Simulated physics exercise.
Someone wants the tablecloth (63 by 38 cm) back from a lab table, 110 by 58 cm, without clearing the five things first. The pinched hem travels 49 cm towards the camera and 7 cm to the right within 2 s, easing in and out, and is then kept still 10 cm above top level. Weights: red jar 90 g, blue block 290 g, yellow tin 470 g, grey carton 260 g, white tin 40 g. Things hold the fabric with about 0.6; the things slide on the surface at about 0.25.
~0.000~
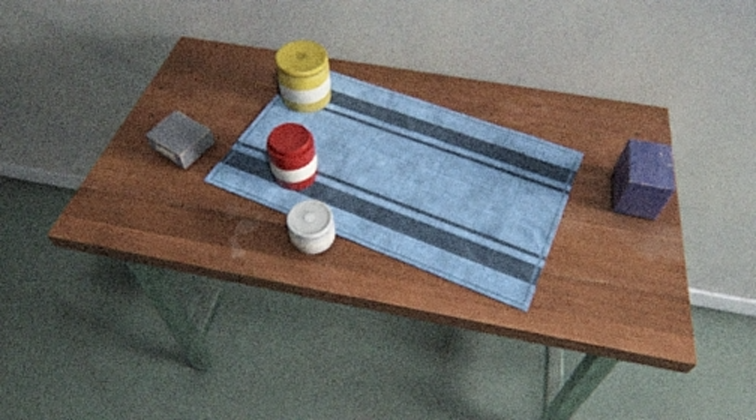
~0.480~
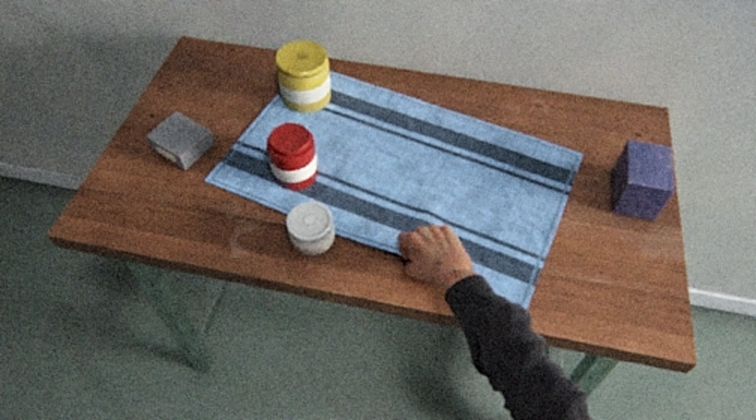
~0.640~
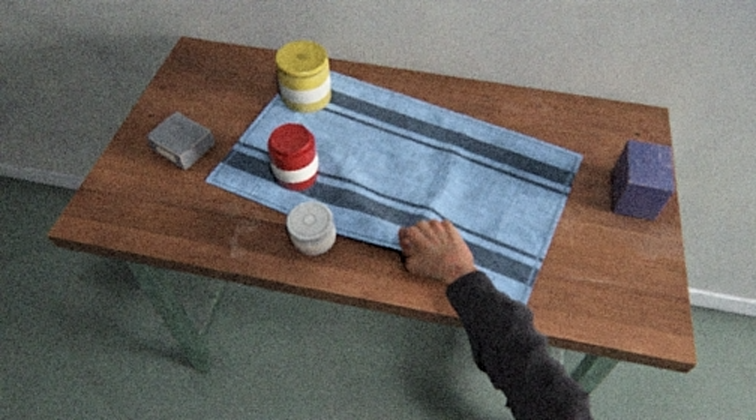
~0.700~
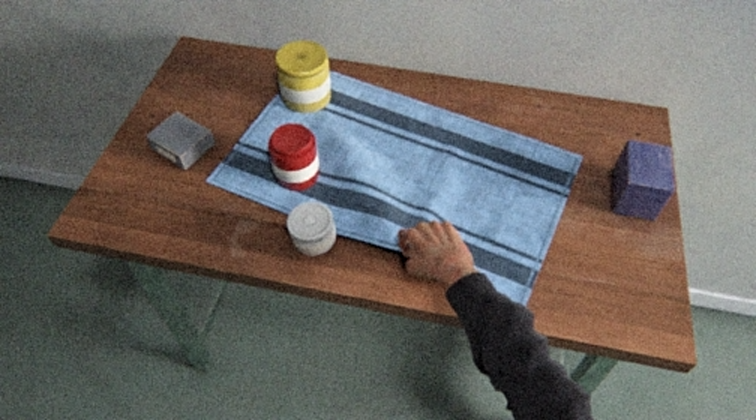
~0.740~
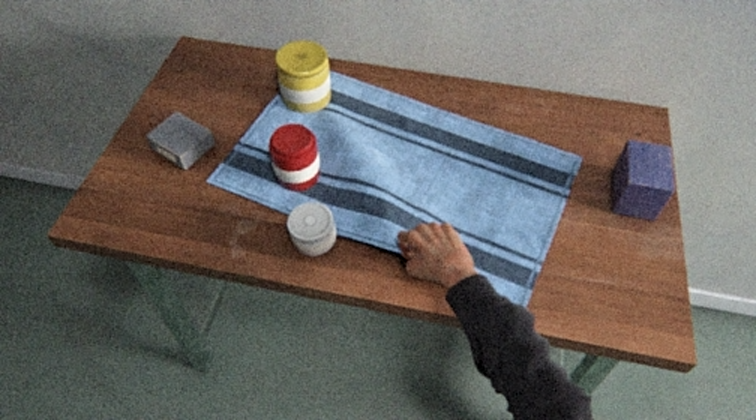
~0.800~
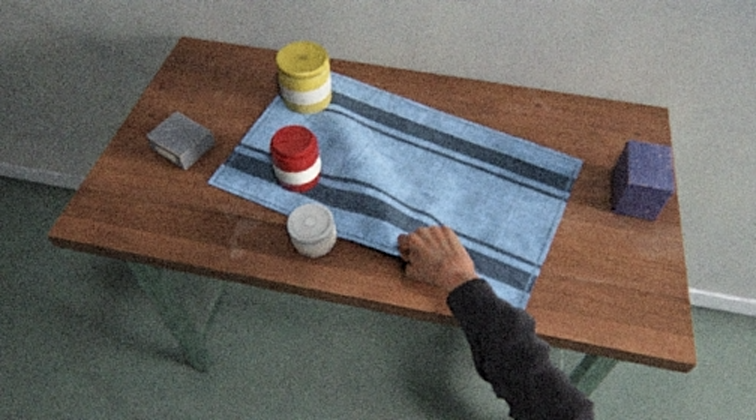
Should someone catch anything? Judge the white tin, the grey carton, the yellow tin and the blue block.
In order: The white tin drops off; the grey carton keeps to the top; the yellow tin goes over the edge; the blue block stays on.
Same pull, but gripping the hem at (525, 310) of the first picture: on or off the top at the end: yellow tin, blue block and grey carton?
Then: Yellow tin stays on, blue block stays on, grey carton stays on.
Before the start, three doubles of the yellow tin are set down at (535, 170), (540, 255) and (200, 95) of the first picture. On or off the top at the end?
In turn: Drops off, falls off, stays on.
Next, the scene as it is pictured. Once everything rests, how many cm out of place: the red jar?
About: Red jar over the edge.
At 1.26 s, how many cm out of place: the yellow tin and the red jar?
Yellow tin 10 cm, red jar 10 cm.
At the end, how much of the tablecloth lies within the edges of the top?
Some 0 per cent of it.
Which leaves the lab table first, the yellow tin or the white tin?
First goes the white one.
By 1.3 s, 90 % of the tablecloth is still over the top; yellow tin 11 cm off its start, white tin 9 cm off its start, red jar 11 cm off its start.
By 1.7 s, 45 % of the tablecloth is still over the top; white tin over the edge, yellow tin 28 cm off its start, red jar 28 cm off its start.
By 2.2 s, 15 % of the tablecloth is still over the top; yellow tin 42 cm off its start at (340, 224), white tin over the edge, red jar over the edge.
By 2.6 s, 5 % of the tablecloth is still over the top; yellow tin 54 cm off its start, white tin over the edge, red jar over the edge.
By 4.2 s, 0 % of the tablecloth is still over the top; yellow tin over the edge, white tin over the edge, blue block 0 cm off its start at (650, 164), grey carton 0 cm off its start at (178, 133).
